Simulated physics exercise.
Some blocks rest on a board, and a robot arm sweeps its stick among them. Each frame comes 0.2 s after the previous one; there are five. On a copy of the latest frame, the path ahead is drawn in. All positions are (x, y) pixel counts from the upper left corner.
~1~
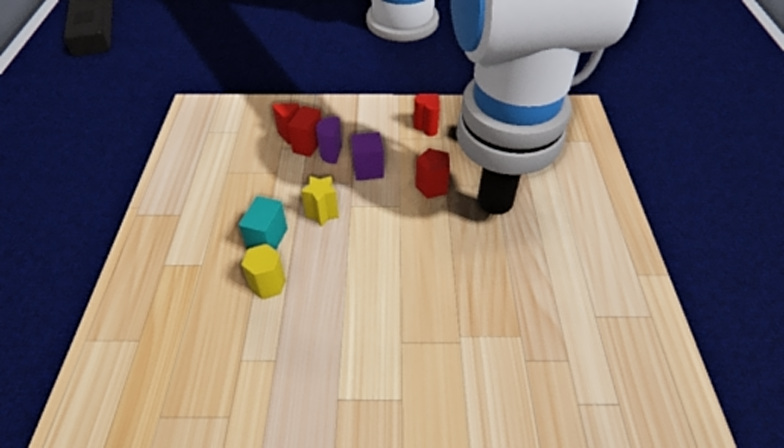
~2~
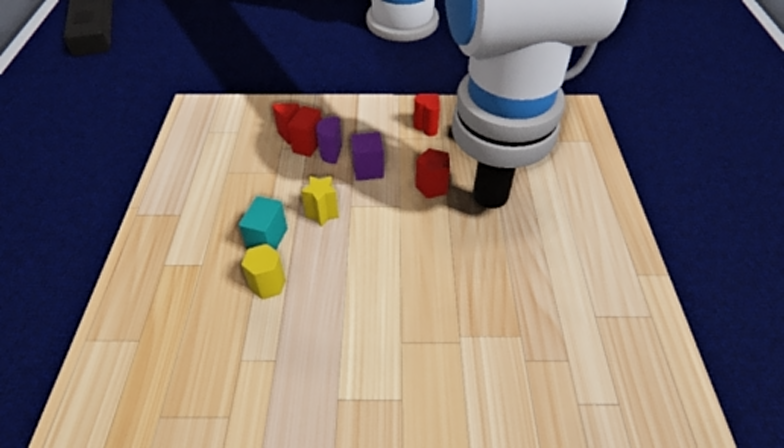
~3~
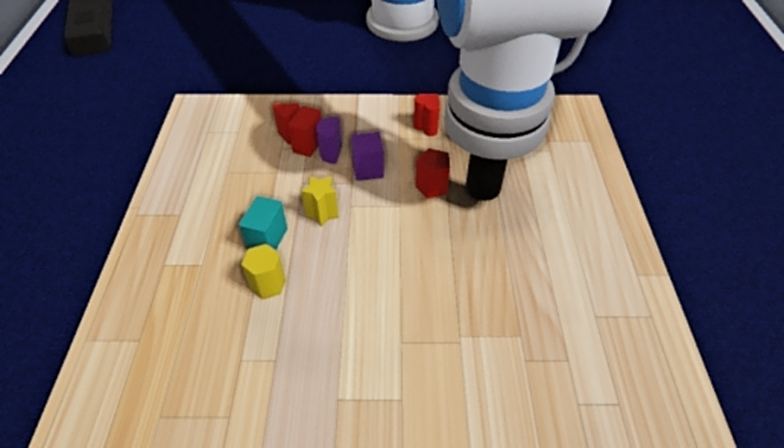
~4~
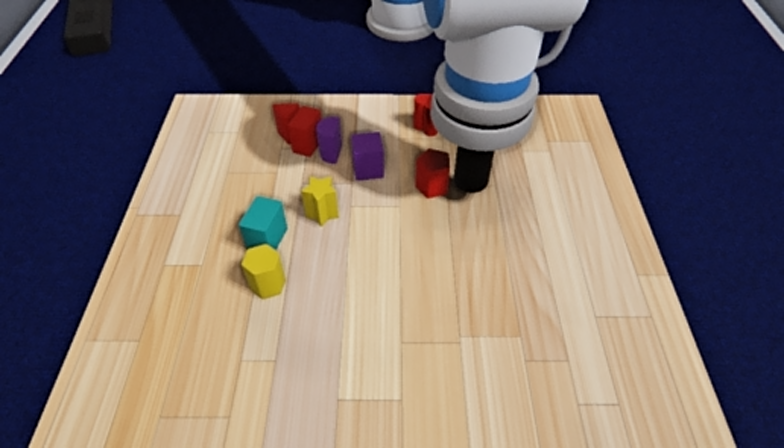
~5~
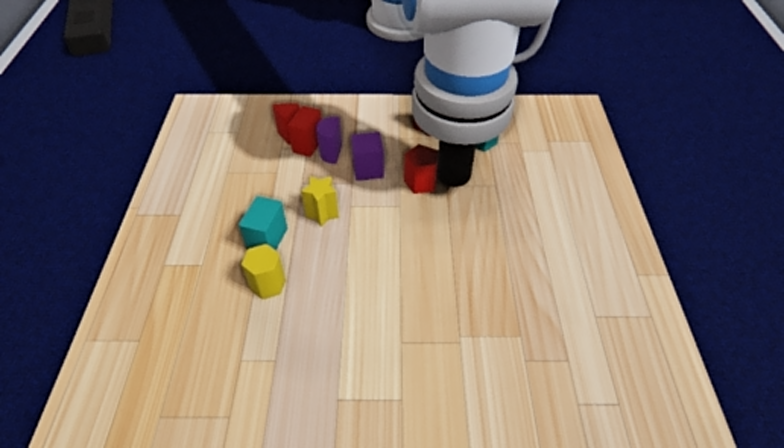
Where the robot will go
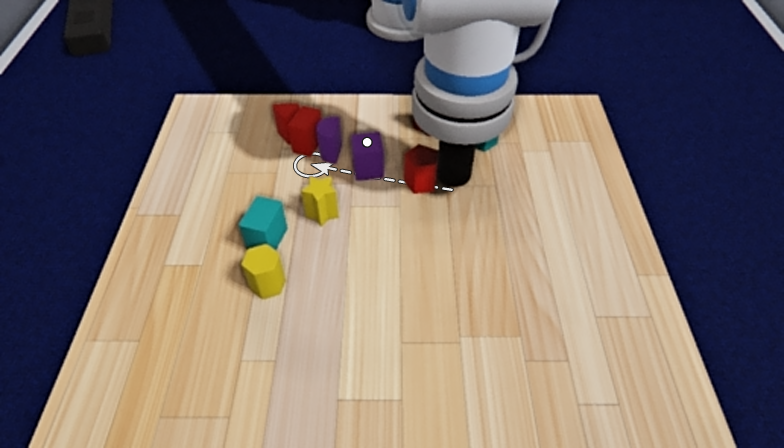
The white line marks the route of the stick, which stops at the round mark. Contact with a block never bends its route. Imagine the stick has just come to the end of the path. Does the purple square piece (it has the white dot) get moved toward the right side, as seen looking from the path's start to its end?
It seems not.
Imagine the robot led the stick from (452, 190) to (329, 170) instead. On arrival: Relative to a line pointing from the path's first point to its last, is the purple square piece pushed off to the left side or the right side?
Left-hand side.
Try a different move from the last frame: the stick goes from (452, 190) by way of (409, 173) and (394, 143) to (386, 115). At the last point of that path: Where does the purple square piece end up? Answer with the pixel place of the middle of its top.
It will end up at (341, 138).
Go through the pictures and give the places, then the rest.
Stick's lower end at (495, 203); red three-sided block at (285, 108); red oblong at (304, 117); purple D-shaped block at (328, 126); purple square piece at (367, 142); red pentagonal block at (435, 159), in the first picture.
Stick at (490, 197); blocks still, in the second picture.
Stick at (483, 189); blocks still, in the third picture.
Stick at (471, 182); blocks still, in the fourth picture.
Stick at (454, 176); red three-sided block at (285, 108); red oblong at (304, 117); purple D-shaped block at (328, 126); purple square piece at (367, 142); red pentagonal block at (423, 155), in the fifth picture.
Drawn move, from (452, 190) directly to (312, 165); the dot is on the purple square piece.
The first path, step by step. One third of the way, stick at (403, 168); purple D-shaped block at (325, 125); purple square piece at (346, 138); red pentagonal block at (376, 143), turned 25° clockwise.
Two thirds of the way, stick at (355, 160); red three-sided block at (270, 97), turned 15° clockwise; red oblong at (282, 105), turned 25° clockwise; purple D-shaped block at (288, 120), turned 75° clockwise; purple square piece at (296, 134); red pentagonal block at (326, 136), turned 20° clockwise.
At the end, stick at (309, 151); red three-sided block at (267, 90), turned 50° clockwise; red oblong at (272, 100), turned 55° clockwise; purple D-shaped block at (273, 114), turned 60° clockwise; purple square piece at (251, 135); red pentagonal block at (282, 127), turned 25° clockwise.
